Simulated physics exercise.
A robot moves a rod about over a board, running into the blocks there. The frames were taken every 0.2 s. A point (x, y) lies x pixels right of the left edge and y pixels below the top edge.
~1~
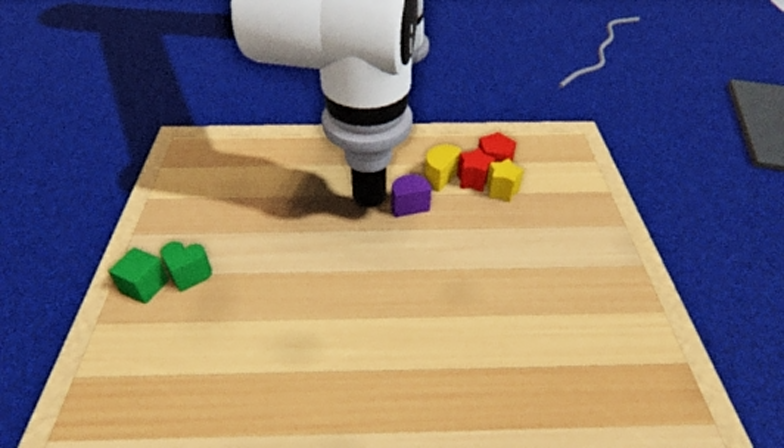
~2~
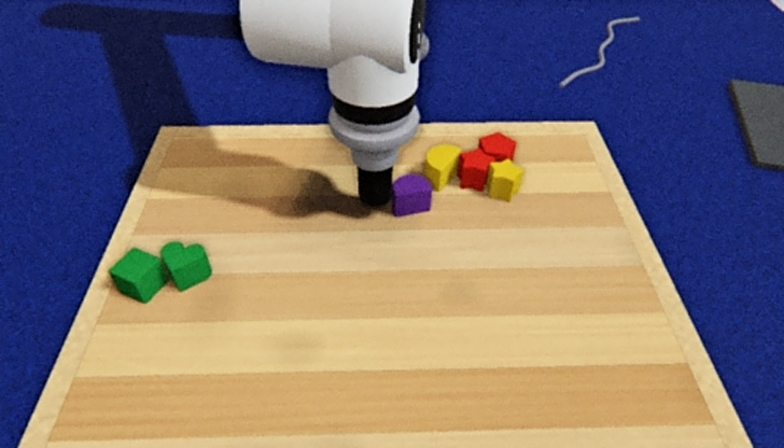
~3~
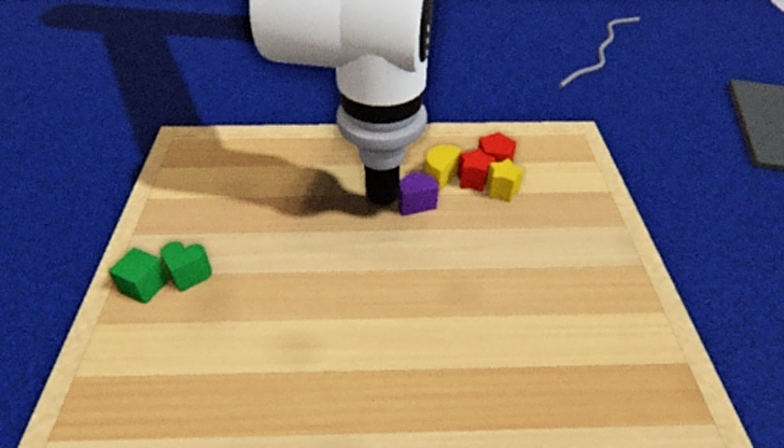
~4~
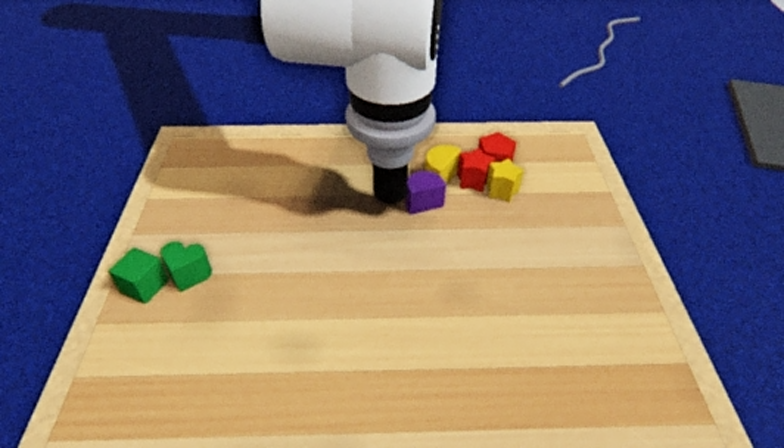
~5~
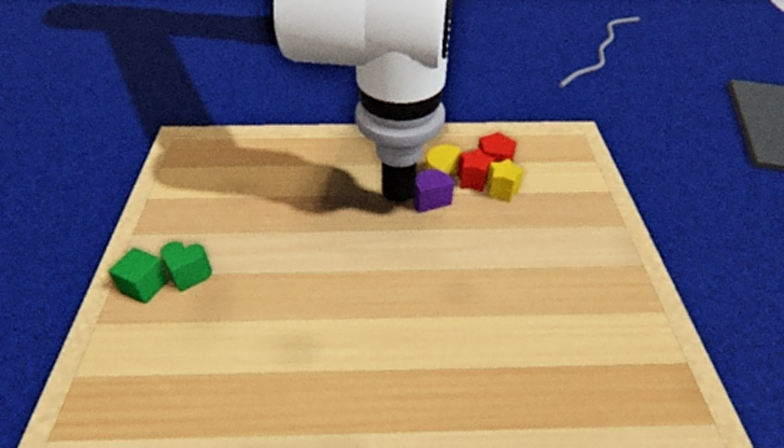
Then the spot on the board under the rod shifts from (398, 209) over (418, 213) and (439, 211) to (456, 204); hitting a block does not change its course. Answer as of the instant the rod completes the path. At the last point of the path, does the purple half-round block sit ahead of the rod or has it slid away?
The rod keeps it before itself.
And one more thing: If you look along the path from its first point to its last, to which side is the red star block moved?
Over to the left.
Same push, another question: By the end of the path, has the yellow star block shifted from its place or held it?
It is shifted.
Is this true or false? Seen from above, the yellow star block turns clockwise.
Answer: True.
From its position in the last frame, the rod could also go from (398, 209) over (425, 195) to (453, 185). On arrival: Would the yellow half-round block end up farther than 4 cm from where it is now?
My answer is no.
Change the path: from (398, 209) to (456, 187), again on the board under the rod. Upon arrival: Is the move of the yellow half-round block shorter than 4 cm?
Yes.
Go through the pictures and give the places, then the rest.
In the first picture, tip of the rod at (370, 197), middles of tops, purple half-round block at (410, 184), yellow half-round block at (442, 155), red star block at (477, 158), yellow star block at (506, 169).
In the second picture, rod at (376, 196), nothing pushed.
In the third picture, rod at (382, 195), purple half-round block at (417, 182).
In the fourth picture, rod at (390, 194), purple half-round block at (424, 181).
In the fifth picture, rod at (399, 192), purple half-round block at (433, 179), yellow half-round block at (442, 155), red star block at (477, 158), yellow star block at (506, 169).
On the path given first. Halfway along, rod at (431, 196); purple half-round block at (459, 177), turned 30° anticlockwise; yellow half-round block at (445, 153), turned 20° anticlockwise.
At the end, rod at (458, 188); purple half-round block at (485, 169), turned 35° anticlockwise; yellow half-round block at (445, 153), turned 20° anticlockwise; red star block at (480, 150), turned 20° anticlockwise; yellow star block at (516, 167), turned 20° clockwise.
